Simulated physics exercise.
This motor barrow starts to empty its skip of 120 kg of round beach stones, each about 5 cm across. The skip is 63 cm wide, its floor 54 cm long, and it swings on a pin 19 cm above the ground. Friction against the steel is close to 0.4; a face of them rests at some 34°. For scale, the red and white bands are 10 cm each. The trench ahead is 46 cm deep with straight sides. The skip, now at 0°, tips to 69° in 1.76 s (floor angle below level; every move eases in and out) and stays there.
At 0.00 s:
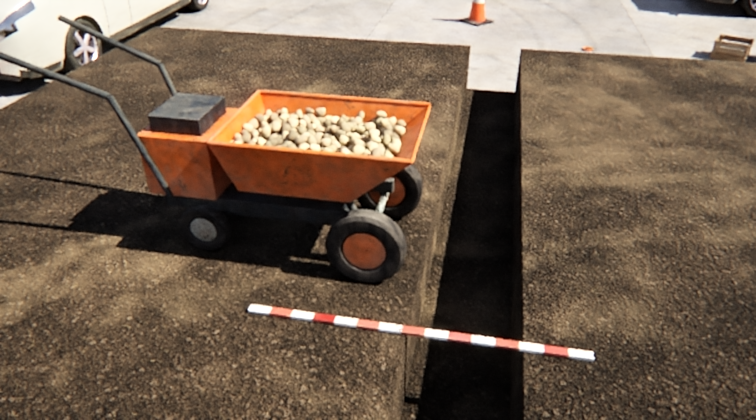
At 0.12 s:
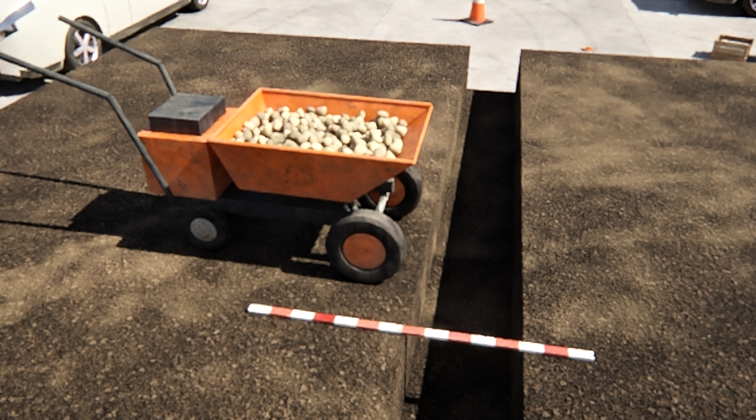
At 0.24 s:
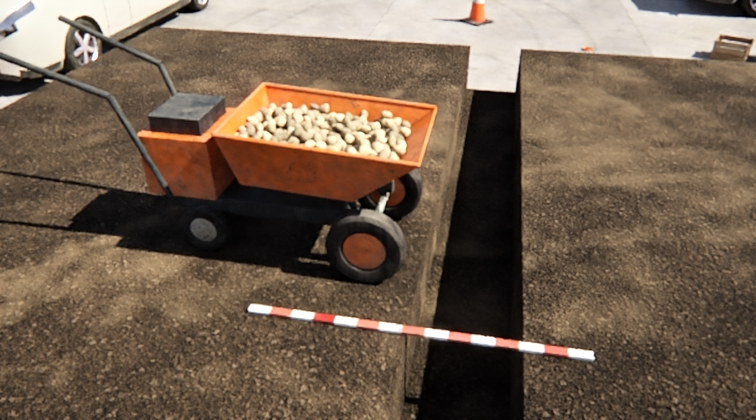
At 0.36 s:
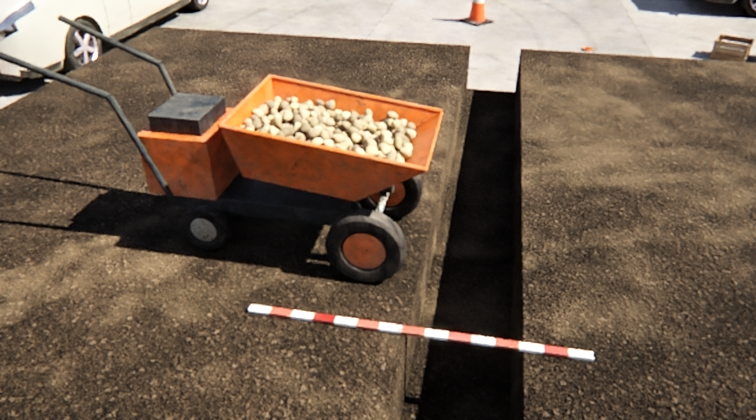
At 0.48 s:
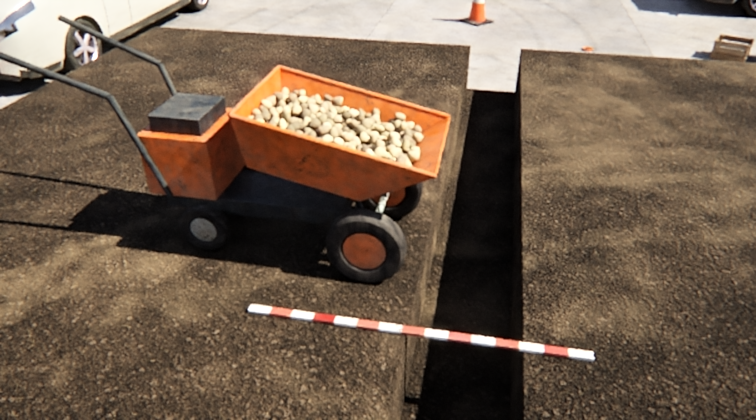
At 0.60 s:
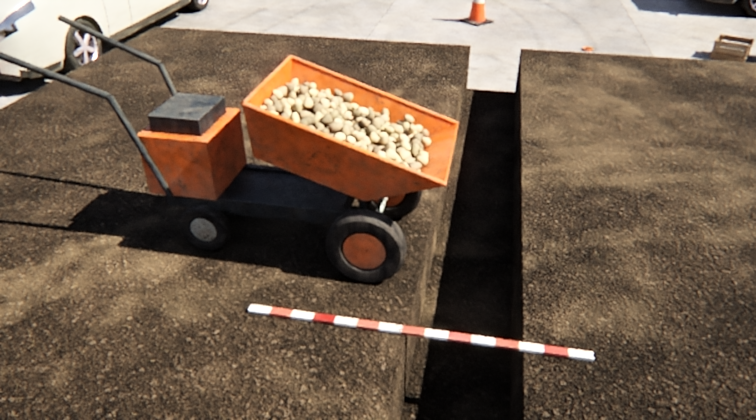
Orange motor barrow loaded with round pale stones standing beside a straight trench, its skip slowly tilting down towards the right.
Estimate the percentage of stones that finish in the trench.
Roughly 57 per cent ends in the trench.
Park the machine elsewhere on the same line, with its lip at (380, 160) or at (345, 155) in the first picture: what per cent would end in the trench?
About 95 and 100 per cent.
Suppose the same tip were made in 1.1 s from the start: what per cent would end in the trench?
It would be near 50 per cent.
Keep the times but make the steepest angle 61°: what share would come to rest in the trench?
It would be near 60 per cent.
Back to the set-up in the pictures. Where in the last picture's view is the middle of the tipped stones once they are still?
Around (508, 315).
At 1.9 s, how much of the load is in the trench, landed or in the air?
Some 45 per cent.
After 1.3 s the floor is at 58°; 98 % in the skip, 2 % in the trench; the foremost stones are at (500, 226).
After 1.9 s the floor is at 69°; 20 % in the skip, 43 % in the trench, 37 % past the trench; the foremost stones are at (640, 279).
After 2.2 s the floor is at 69°; 2 % in the skip, 54 % in the trench, 44 % past the trench; the foremost stones are at (711, 290).
After 4.2 s the floor is at 69°; 0 % in the skip, 57 % in the trench, 43 % past the trench; the foremost stones are at (746, 313).
